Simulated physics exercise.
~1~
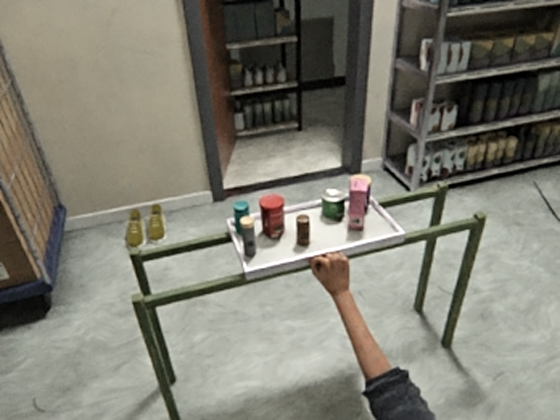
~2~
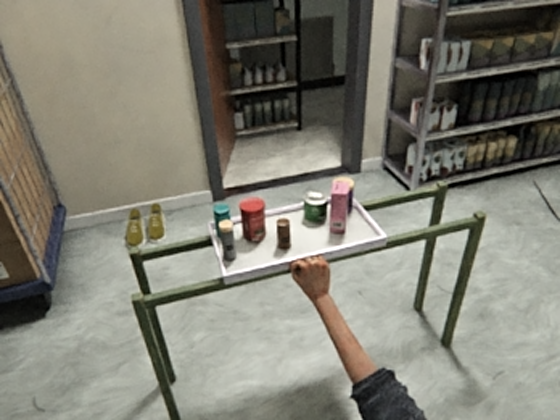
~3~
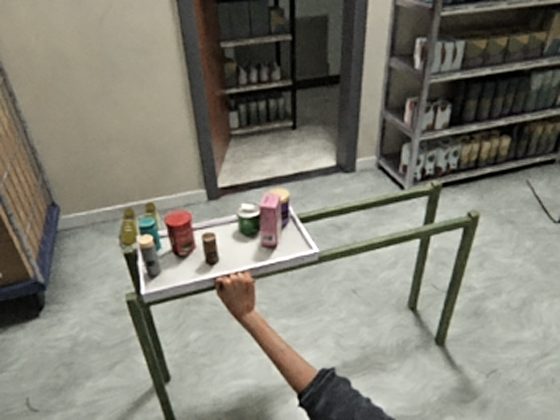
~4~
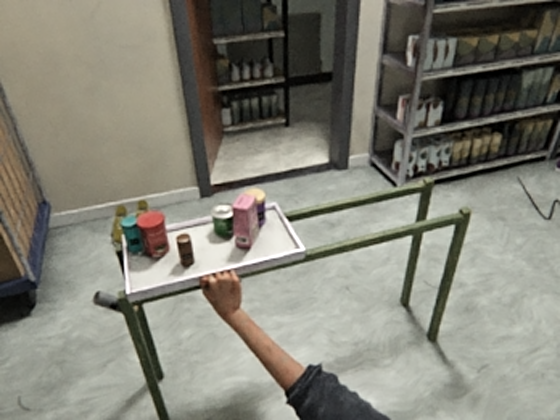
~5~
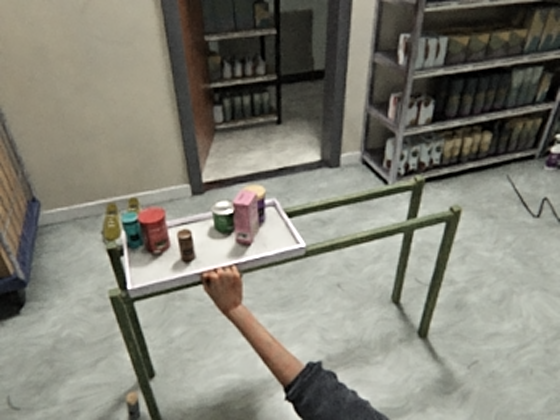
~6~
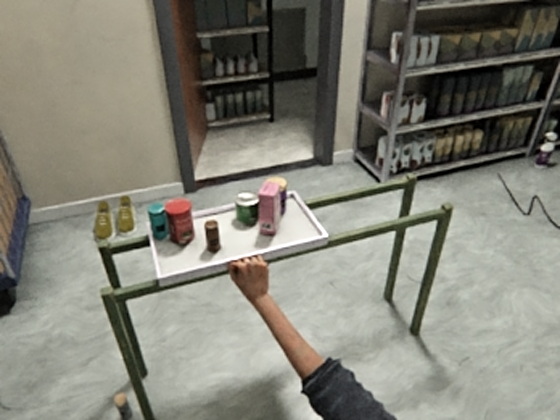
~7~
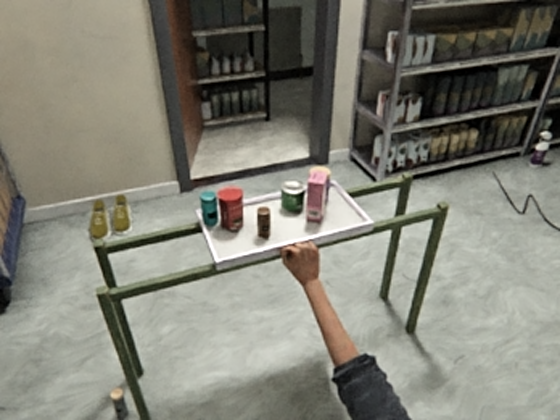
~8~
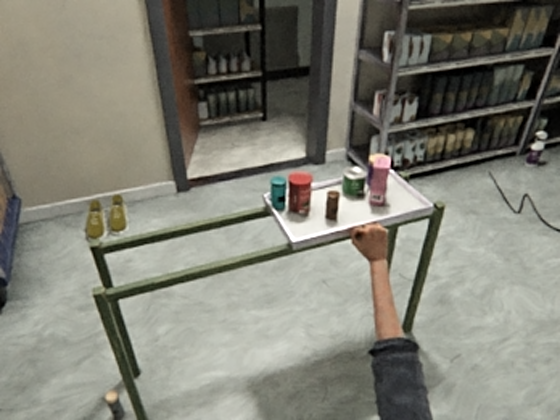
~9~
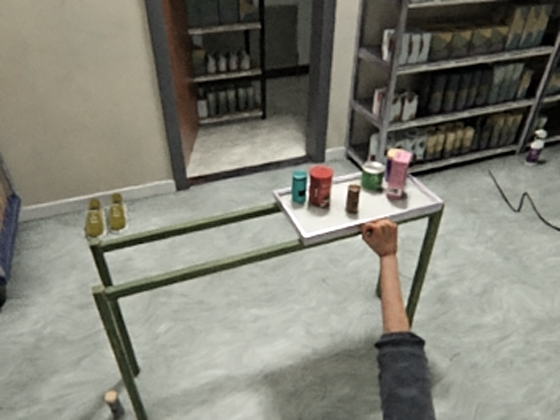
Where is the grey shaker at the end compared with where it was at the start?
At the start it stands on the tray, near the left end beside the turquoise shaker. By the end it is down on the floor, near the foot of the green frame's front left leg.
